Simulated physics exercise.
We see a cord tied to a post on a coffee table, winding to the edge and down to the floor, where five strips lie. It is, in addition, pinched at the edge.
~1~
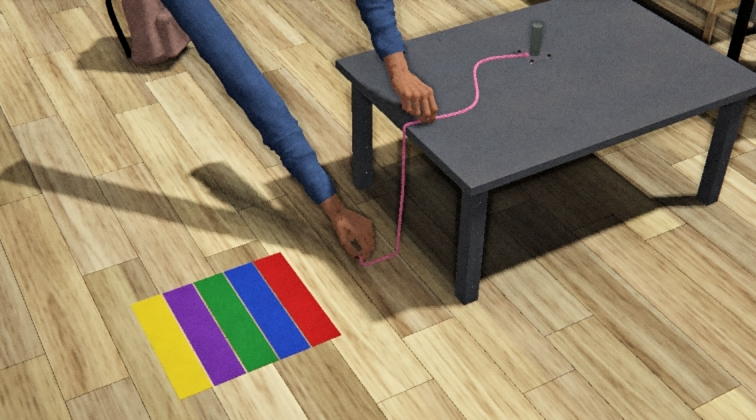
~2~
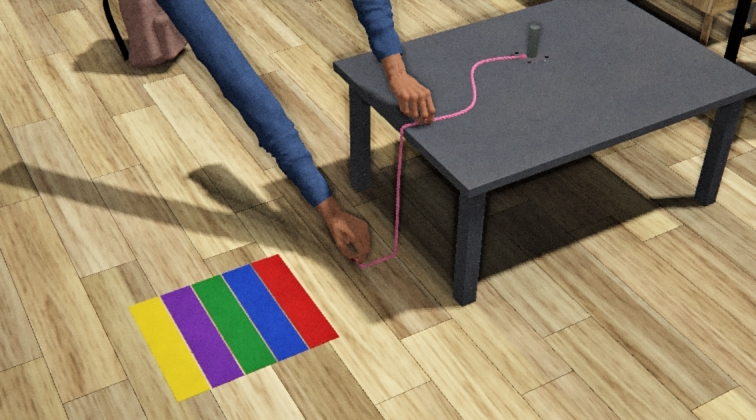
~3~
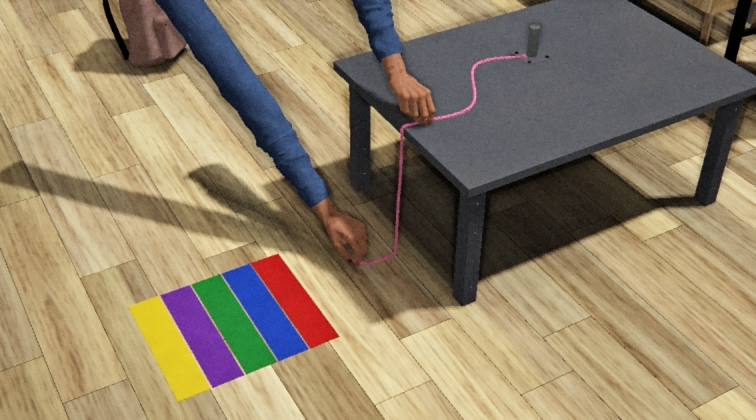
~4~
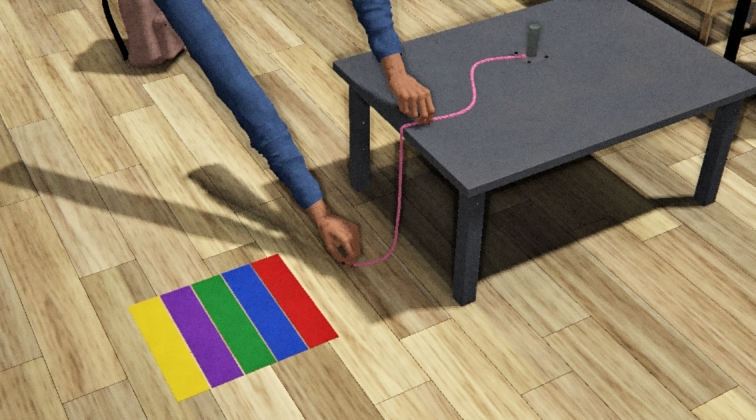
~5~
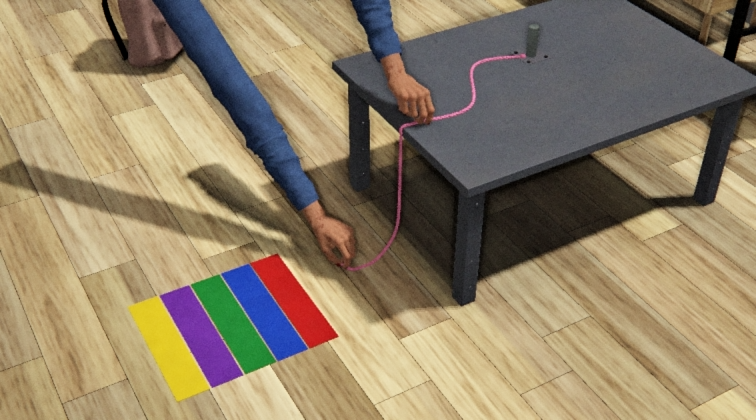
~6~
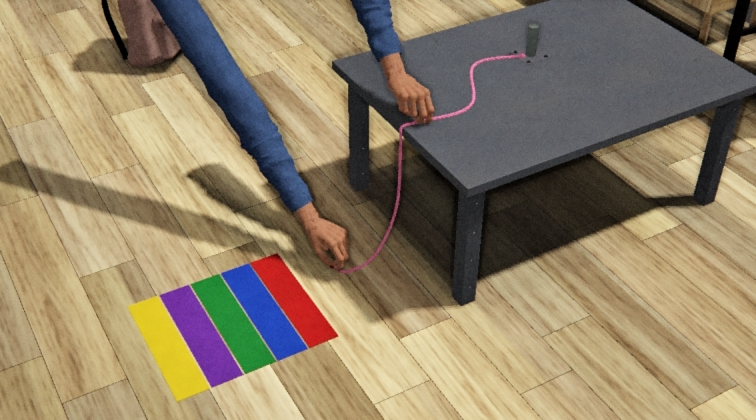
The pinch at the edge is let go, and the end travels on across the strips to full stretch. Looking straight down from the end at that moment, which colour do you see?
You see green.
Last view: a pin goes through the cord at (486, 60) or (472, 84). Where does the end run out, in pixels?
(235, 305); (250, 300).
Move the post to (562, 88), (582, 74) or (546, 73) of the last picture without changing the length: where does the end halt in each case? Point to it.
The spots are near (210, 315), (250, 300) and (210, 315).
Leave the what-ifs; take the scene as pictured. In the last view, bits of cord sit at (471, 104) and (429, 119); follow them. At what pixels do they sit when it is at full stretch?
(434, 104) and (396, 126), roughly.
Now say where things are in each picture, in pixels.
End (361, 257); red (316, 324); blue (285, 337); green (253, 349); purple (220, 362); yellow (187, 375), in the first picture.
End (357, 260); cord through (495, 60) (473, 85) (455, 115) (401, 141) (398, 195) (395, 248), in the second picture.
End (354, 261), in the third picture.
End (347, 263); cord through (494, 59) (473, 85) (455, 115) (401, 141) (400, 195) (393, 249), in the fourth picture.
End (342, 265), in the fifth picture.
End (336, 267); cord through (494, 59) (472, 84) (454, 114) (401, 141) (398, 194) (378, 250), in the sixth picture.
Early on, end near (279, 288); over red.
Midway, end near (248, 299); over blue.
At the end of the slack, end near (229, 307); over green. It gets as far as the green strip.
